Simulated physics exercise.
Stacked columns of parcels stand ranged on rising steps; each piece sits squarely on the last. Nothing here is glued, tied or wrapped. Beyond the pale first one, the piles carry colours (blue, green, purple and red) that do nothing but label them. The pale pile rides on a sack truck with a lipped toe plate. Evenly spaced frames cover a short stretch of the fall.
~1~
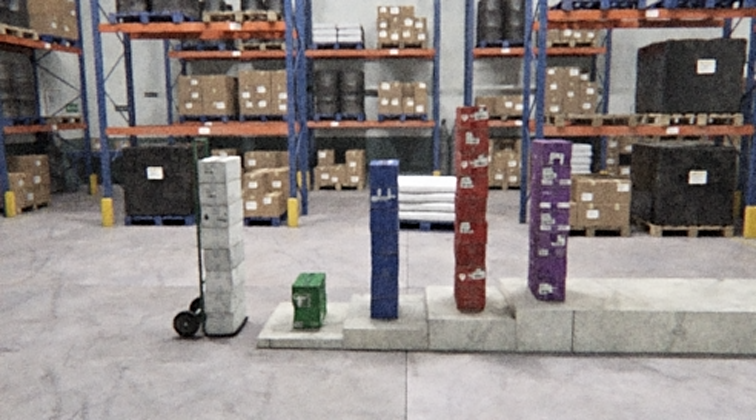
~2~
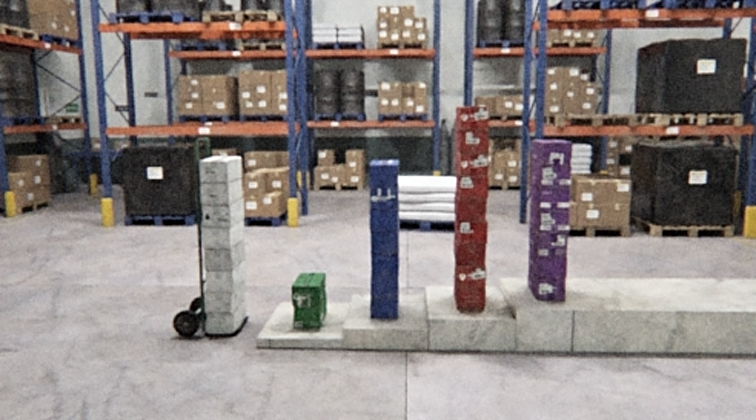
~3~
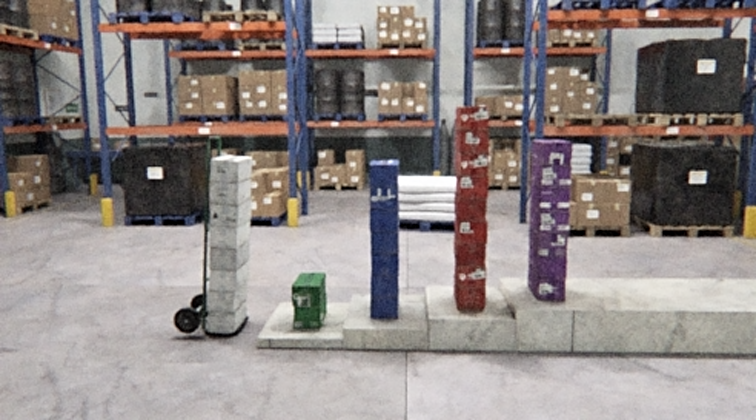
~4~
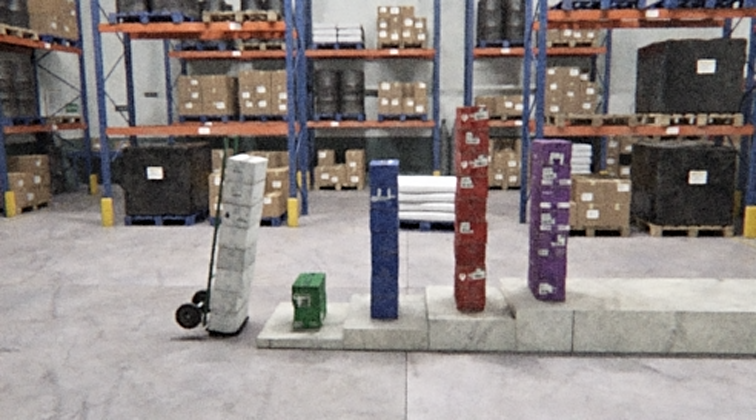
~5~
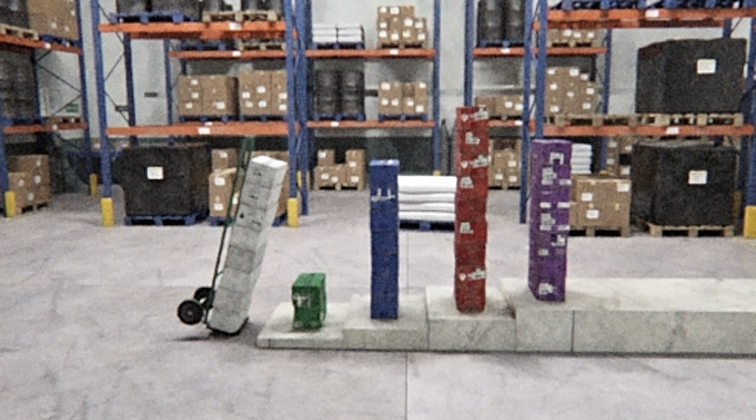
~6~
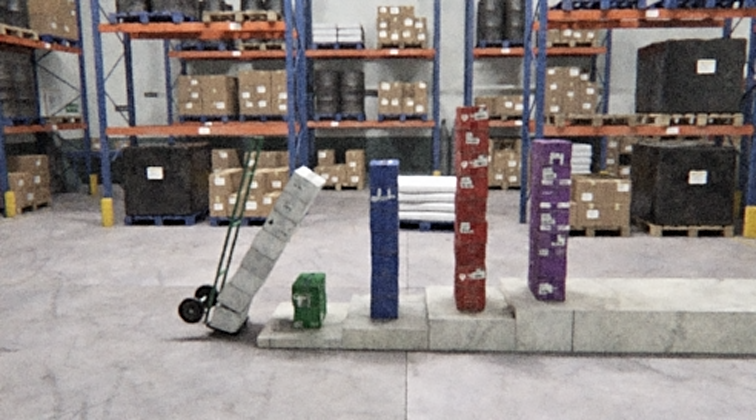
In this clip, a pale stack of parcels on a green hand truck stands left of green, blue, red and purple stacks on stone steps, then leans rightward, slightly at first and then steeply, while the coloured stacks stay still.
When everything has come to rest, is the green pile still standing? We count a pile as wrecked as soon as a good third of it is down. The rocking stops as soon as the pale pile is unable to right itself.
Yes.
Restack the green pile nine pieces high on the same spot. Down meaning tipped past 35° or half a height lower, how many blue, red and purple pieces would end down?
Blue 7, red 7, purple 7.
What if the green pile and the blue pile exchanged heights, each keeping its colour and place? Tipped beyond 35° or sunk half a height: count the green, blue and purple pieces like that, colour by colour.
Down at the end: Green 5, blue 0, purple 0.
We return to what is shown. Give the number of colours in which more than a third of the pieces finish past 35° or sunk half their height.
Total: 3.
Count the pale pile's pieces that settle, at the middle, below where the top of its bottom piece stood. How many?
That would be 2 in total.
Soon after the last picture, 7 of the pale pile down; none of the 2 green parcels down (6 of 25 in all colours); top green parcel unmoved; top blue parcel on its side.
A little later, 7 of the pale pile down; none of the 2 green parcels down (21 of 25 in all colours); top green parcel unmoved; top blue parcel on its side.
At rest, 7 of the pale pile down; none of the 2 green parcels down (21 of 25 in all colours); top green parcel unmoved; top blue parcel on its side. As the last picture would show them, middles, top green parcel near (308, 289), top blue parcel near (336, 268).
